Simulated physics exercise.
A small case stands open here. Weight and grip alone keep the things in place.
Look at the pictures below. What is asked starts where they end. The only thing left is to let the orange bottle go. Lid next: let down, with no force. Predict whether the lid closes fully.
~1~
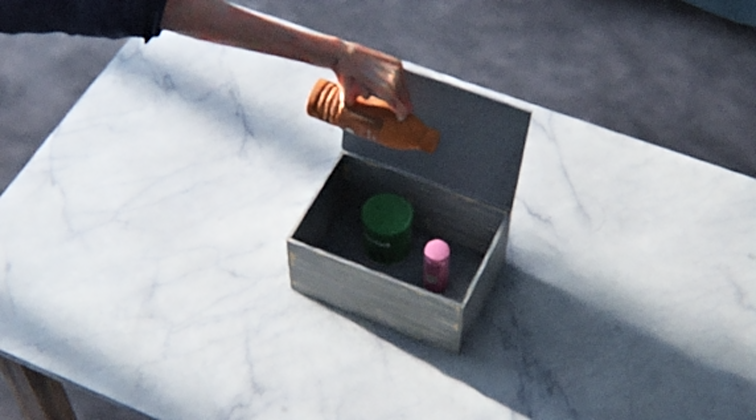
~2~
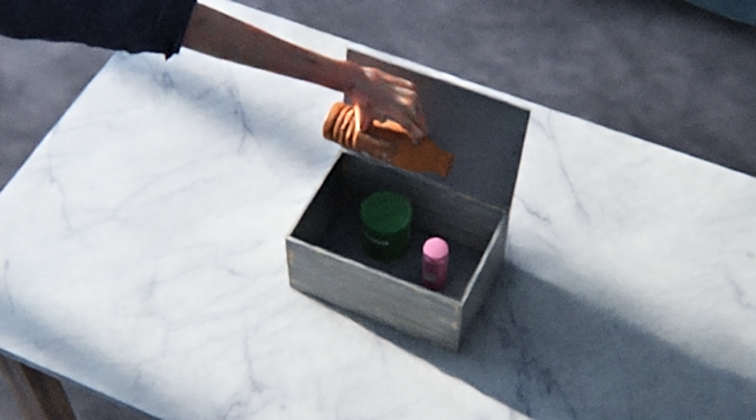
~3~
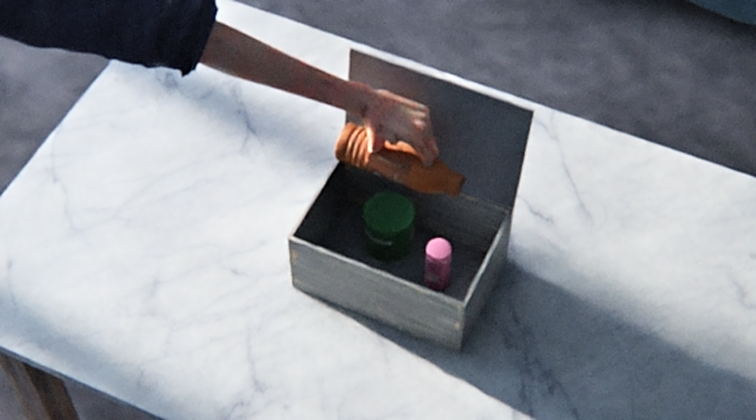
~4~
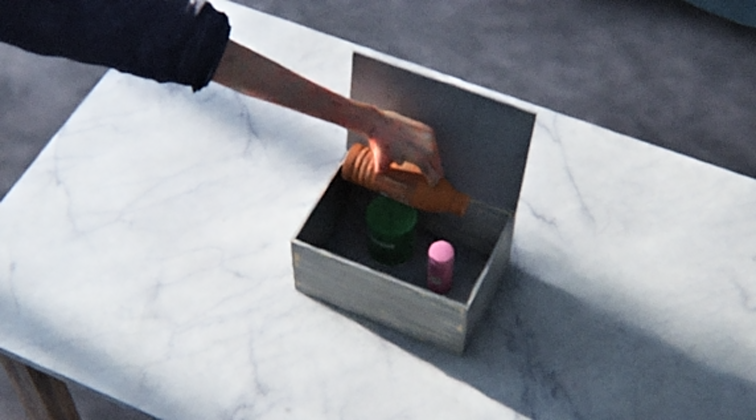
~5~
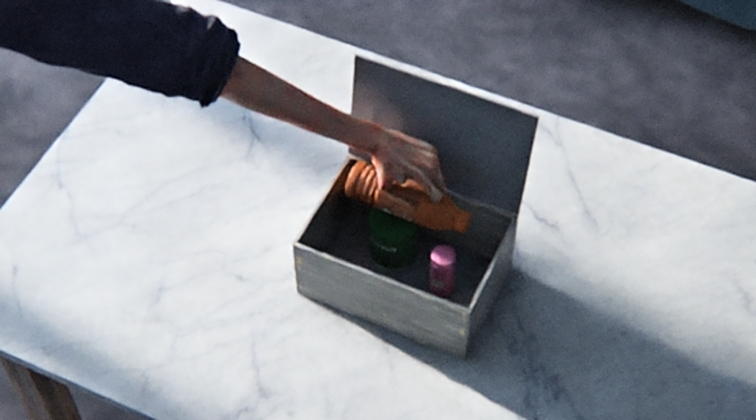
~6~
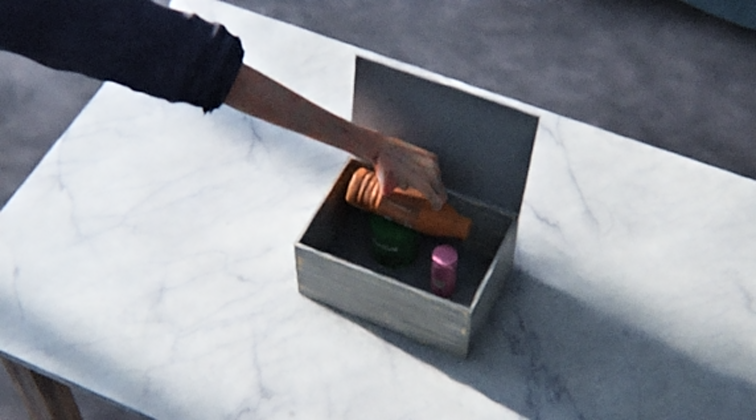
Prediction: It does not close fully.
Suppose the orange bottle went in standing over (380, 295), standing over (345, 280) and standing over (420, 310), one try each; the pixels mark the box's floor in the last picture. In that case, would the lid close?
In the first case it stays ajar; in the second case it is held up; in the third case it is held up.
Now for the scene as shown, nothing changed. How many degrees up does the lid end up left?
Near 25°.
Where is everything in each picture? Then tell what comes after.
Coming down; orange bottle (374, 120); green tin (387, 230), in the first frame.
Coming down; orange bottle (390, 142); green tin (386, 228), in the second frame.
Coming down; orange bottle (401, 164); green tin (389, 228), in the third frame.
Coming down; orange bottle (407, 183); green tin (392, 231), in the fourth frame.
Coming down; orange bottle (410, 201); green tin (394, 235), in the fifth frame.
In place under the hand; orange bottle (411, 208); green tin (395, 235), in the sixth frame.
Then, 1.10 s after the last picture, lid starting down.
Then, 1.50 s after the last picture, lid 66° above the rim.
Then, 1.80 s after the last picture, lid 35° above the rim.
Then, 2.90 s after the last picture, lid 26° above the rim.
At rest, lid 26° above the rim; all 3 in place. Seen from the same camera at the end, orange bottle near (410, 209).
